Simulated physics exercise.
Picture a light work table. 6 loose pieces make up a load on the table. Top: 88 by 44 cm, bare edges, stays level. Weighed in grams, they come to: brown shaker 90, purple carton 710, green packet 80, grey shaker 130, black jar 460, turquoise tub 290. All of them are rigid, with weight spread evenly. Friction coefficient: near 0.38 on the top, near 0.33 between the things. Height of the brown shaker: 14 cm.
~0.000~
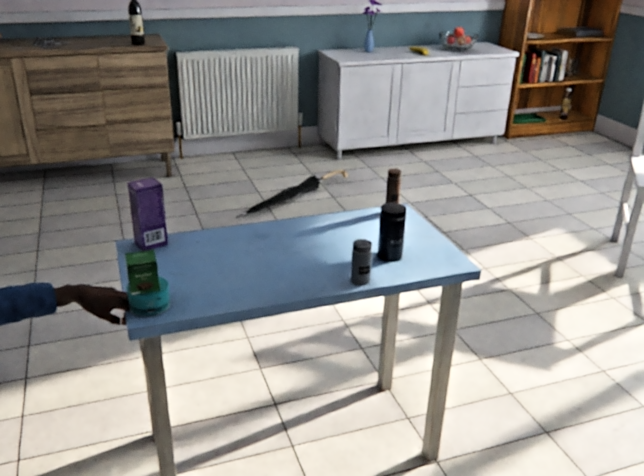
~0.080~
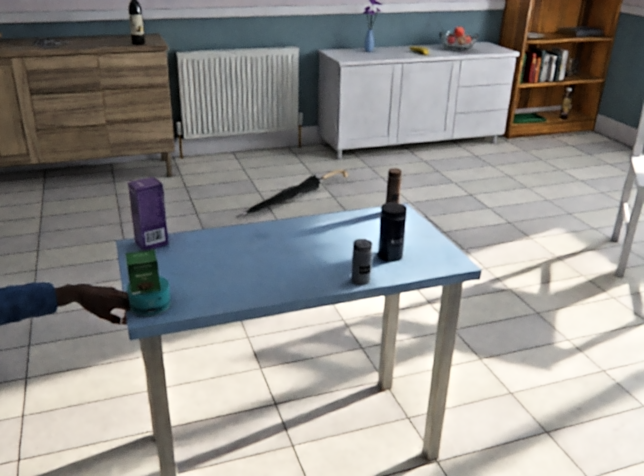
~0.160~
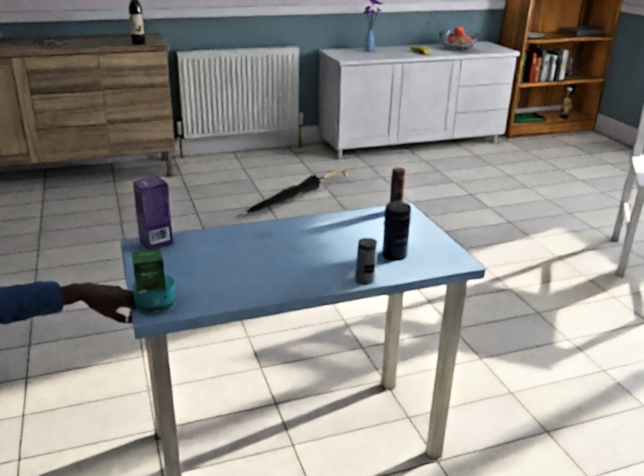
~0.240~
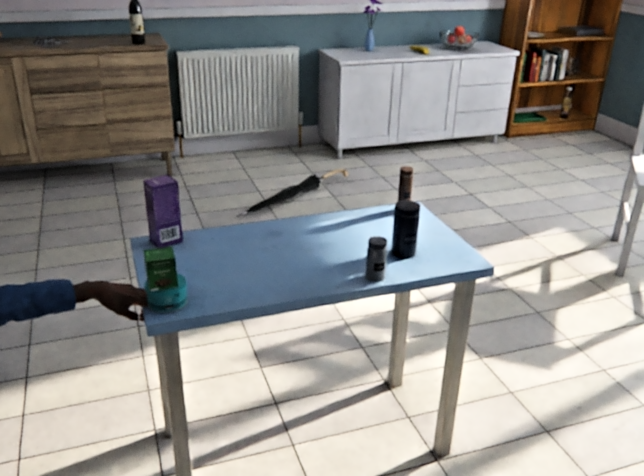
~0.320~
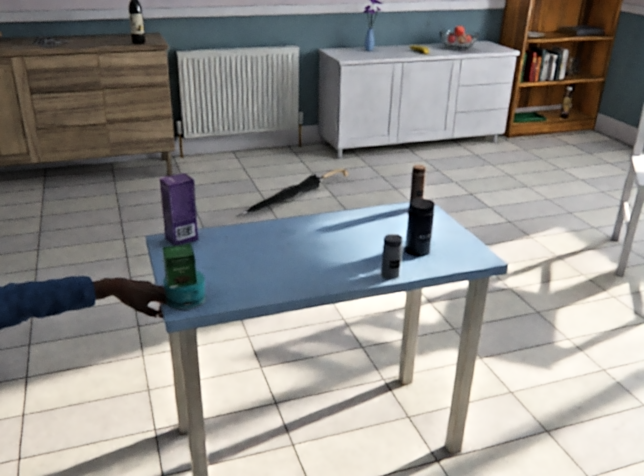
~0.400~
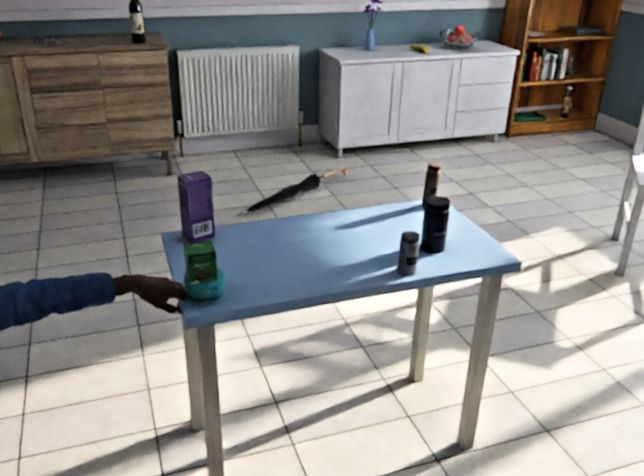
At the start, a blue-sleeved hand rests at the left end of a light blue table holding cartons, a turquoise tub and dark containers, and almost nothing moves. Then the hand pushes the table gradually to the right, its load riding along, and the brown container at the back leans slightly.
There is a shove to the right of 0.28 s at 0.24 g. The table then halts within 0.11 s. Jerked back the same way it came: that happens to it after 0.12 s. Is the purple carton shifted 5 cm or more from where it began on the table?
Most likely it stays roughly where it was.
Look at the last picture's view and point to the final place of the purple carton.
Rest point: Near (149, 213).
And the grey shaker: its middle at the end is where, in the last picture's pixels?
In the last picture it sits around (362, 261).
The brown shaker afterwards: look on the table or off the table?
When everything stops, the brown shaker is out of bounds.
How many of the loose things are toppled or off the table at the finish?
So, 1 in all.
After 0.70 s, table along by 11 cm; brown shaker now off the table; purple carton slid 2 cm near (199, 207); green packet slid 3 cm.
After 0.90 s, table along by 1 cm; purple carton slid 2 cm near (161, 211); green packet slid 3 cm; grey shaker slid 2 cm.
At rest (1.6 s), off the table, brown shaker; the other 5 in place, give or take 5 cm. In the last view, purple carton near (149, 213).
